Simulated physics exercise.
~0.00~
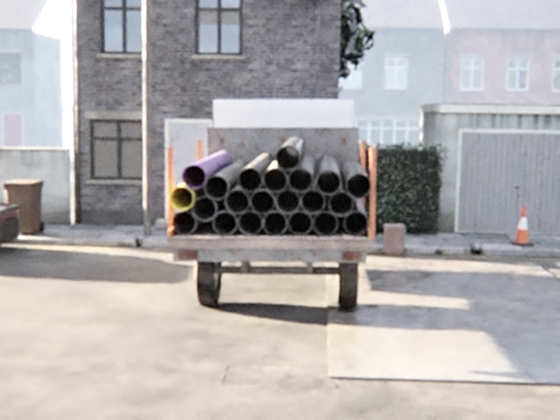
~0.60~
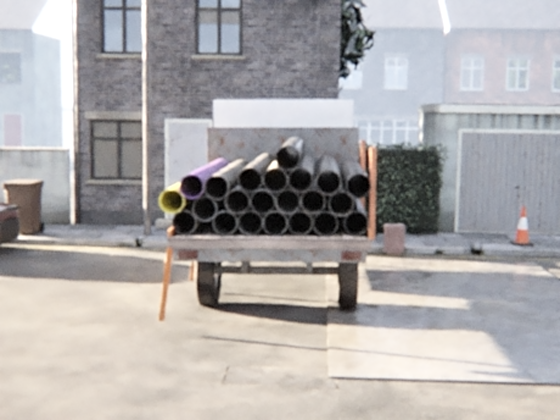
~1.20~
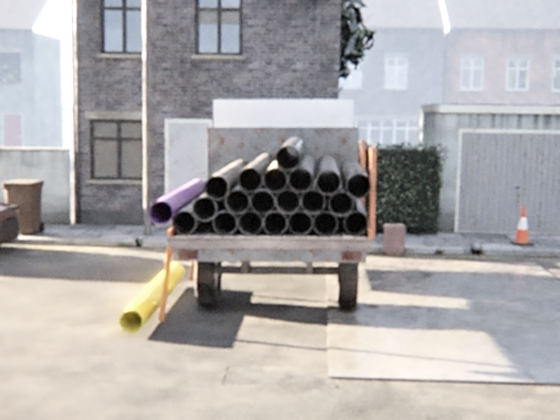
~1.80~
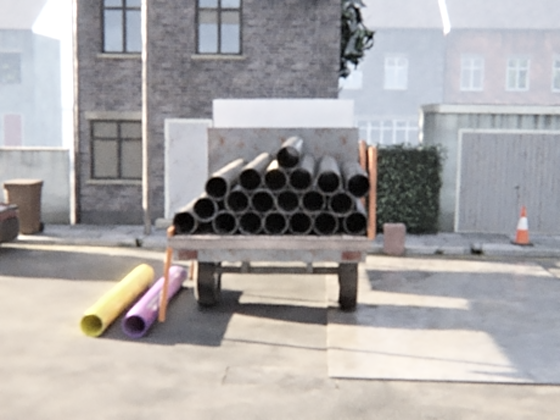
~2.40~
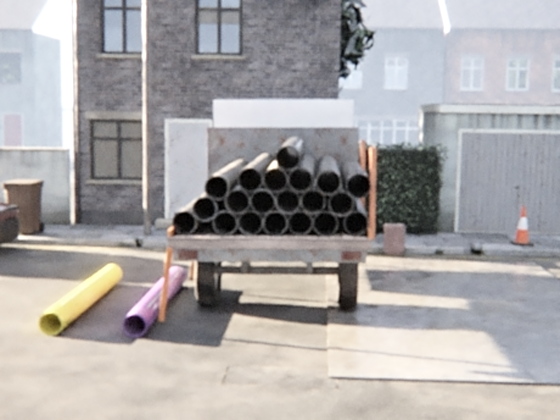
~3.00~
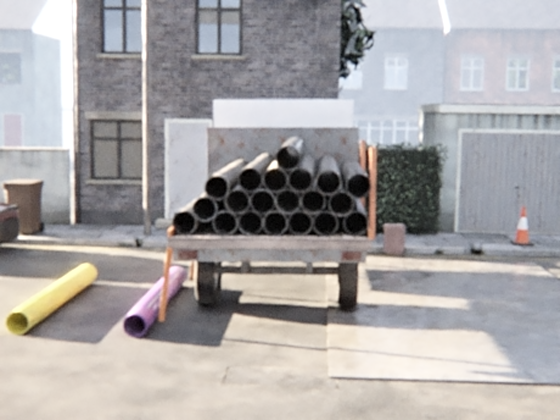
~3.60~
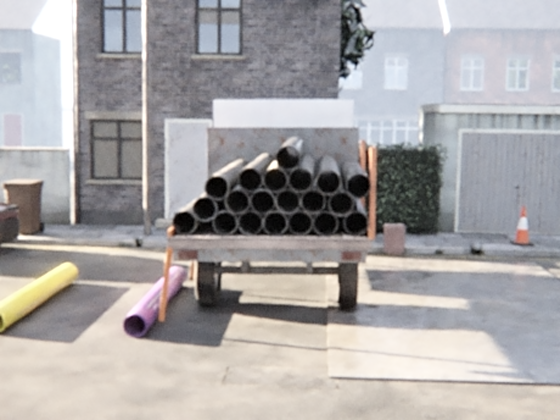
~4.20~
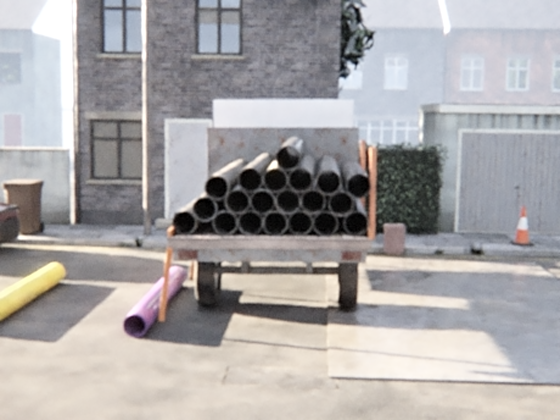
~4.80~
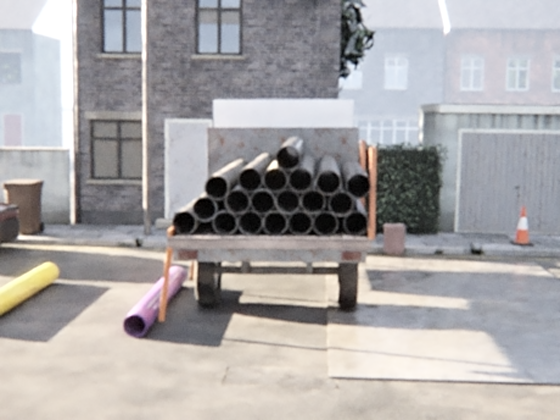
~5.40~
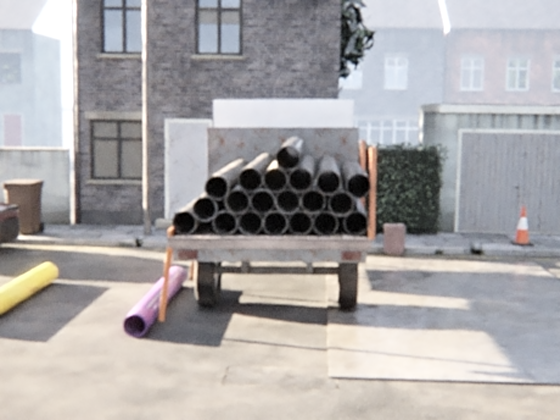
At the start, a flatbed lorry seen from behind stands parked before a brick building, stacked with dark pipes, plus a yellow one and a purple one at the left. The orange posts on the left side swing outward and down, while those on the right stay upright. The yellow pipe drops off the left edge, and the purple one rolls after it and falls too. The purple pipe settles on the ground beside the lowered posts, while the yellow one rolls away left. It finally stops at the left edge of view, with the dark pipes still stacked aboard.
